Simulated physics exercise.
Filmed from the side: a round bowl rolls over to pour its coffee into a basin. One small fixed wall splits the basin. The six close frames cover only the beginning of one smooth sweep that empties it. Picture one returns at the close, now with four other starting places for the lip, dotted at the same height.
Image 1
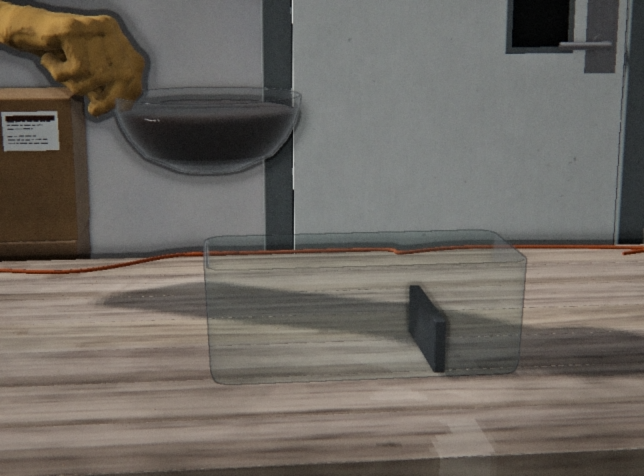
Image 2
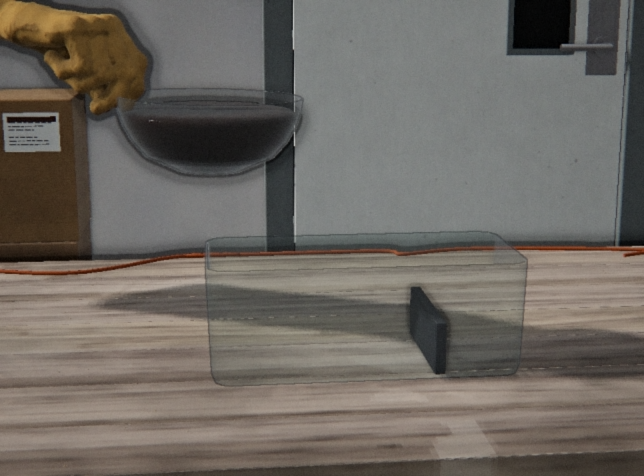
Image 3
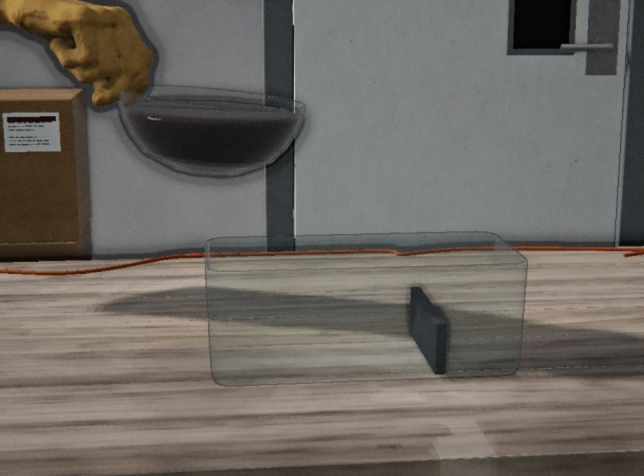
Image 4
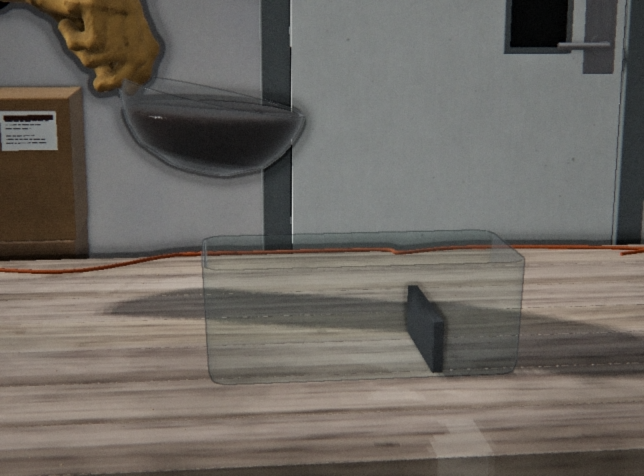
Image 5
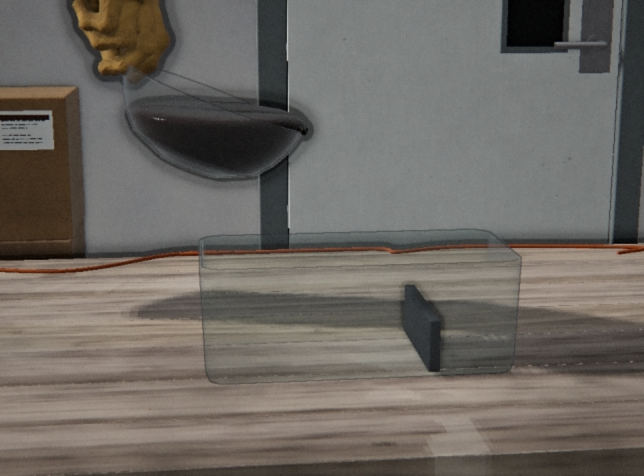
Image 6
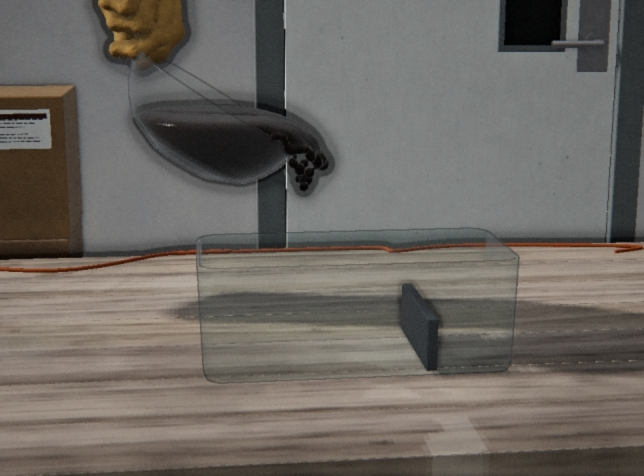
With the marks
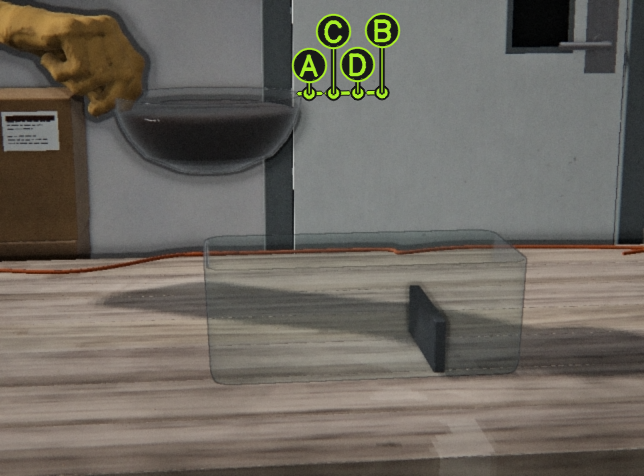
Above a clear basin, a gloved hand tips a round bowl rightward until dark coffee spills out.
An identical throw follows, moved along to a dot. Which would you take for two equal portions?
Use place B.
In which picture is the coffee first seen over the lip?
Picture 5.
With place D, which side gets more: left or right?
More ends on the left.
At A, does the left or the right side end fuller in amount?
The left side.
On the marked copy, A at (309, 93); B at (382, 92); C at (333, 93); D at (357, 92).
For place A, about 89 % ends left of the wall and 8 % right of it; 3 % is lost outside.
For place B, about 49 % ends left of the wall and 47 % right of it; 4 % is lost outside.
For place C, about 86 % ends left of the wall and 7 % right of it; 7 % is lost outside.
For place D, about 67 % ends left of the wall and 28 % right of it; 5 % is lost outside.
